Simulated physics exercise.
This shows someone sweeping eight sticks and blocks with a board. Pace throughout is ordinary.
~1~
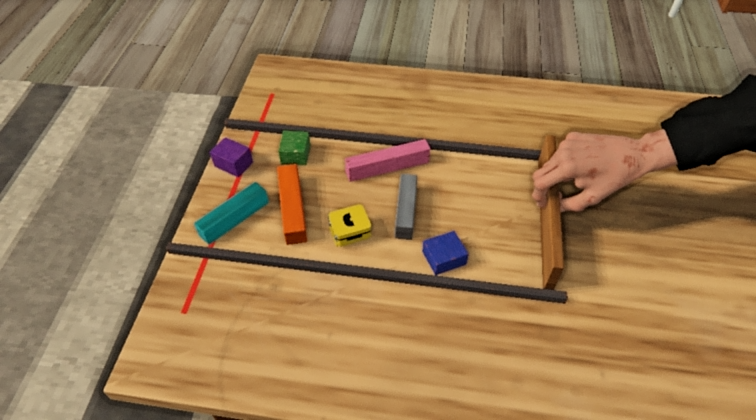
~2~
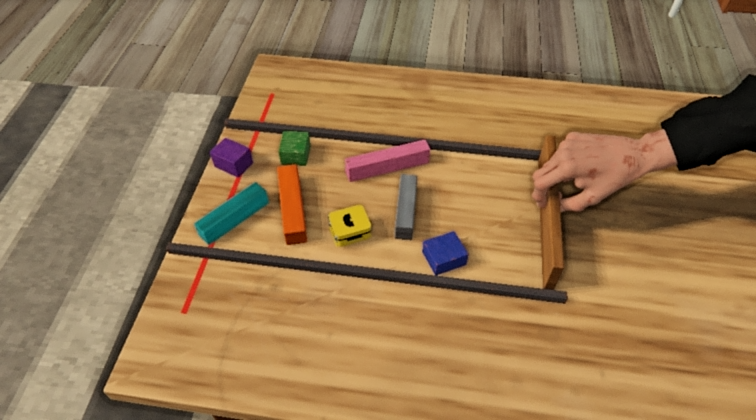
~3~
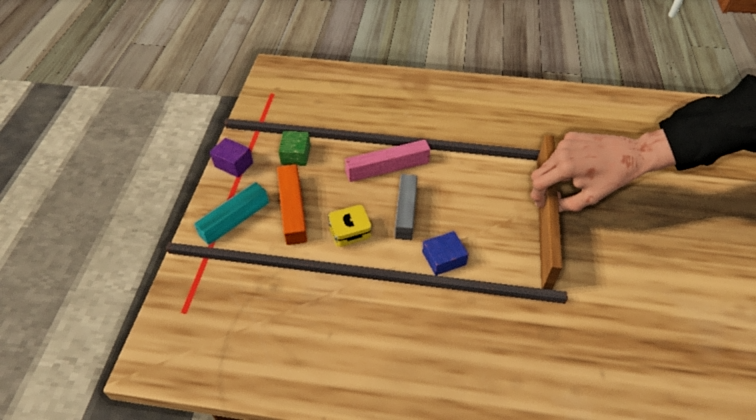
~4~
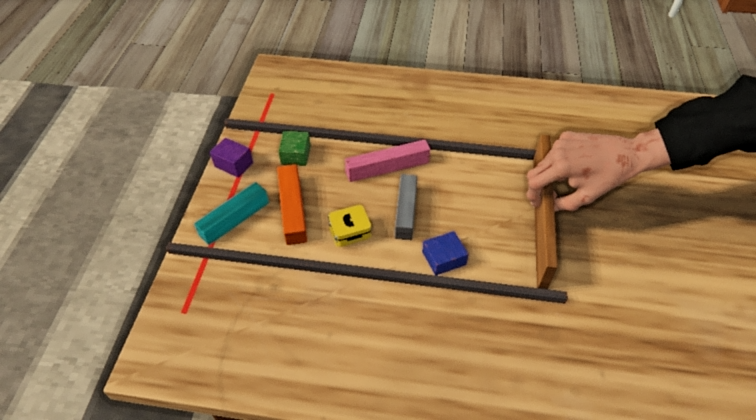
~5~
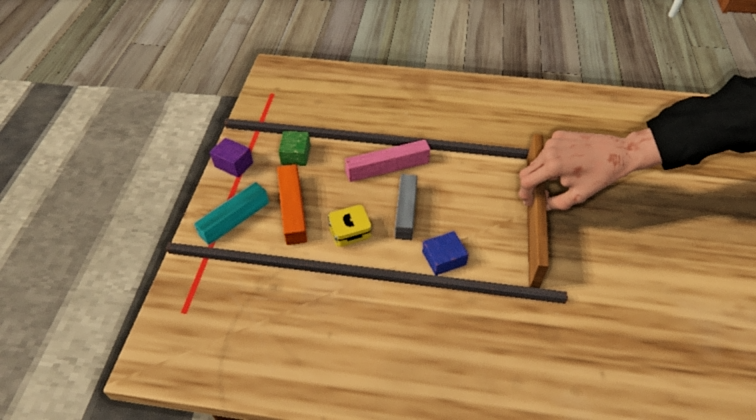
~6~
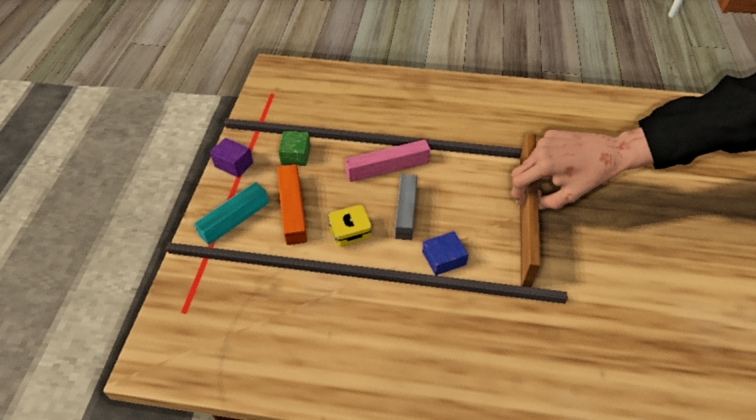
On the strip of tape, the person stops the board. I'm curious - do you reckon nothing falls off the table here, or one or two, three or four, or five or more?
I'd say three or four fall off.
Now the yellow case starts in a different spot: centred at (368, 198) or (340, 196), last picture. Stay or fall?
From the two starts it stays up; it stays up.
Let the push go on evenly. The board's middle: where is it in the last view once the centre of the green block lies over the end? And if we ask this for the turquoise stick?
The middle is at (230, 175) when it's the green block, and at (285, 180) when it's the turquoise stick.
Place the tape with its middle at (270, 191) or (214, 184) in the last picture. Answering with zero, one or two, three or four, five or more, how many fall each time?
For each place: One to two; at least five.
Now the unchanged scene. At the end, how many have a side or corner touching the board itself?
The count is 3.
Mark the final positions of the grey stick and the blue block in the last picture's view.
Final pixels, roughly: (223, 185) for the first, (200, 223) for the other.
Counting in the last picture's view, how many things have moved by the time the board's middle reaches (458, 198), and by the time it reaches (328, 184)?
The first number is 1, the next one 6.
A little later, none off yet; purple block at rest near (232, 158); turquoise stick at rest near (233, 213); green block at rest near (295, 148).
When it is over, the number that fall off is three or four; down, orange stick, turquoise stick and purple block.
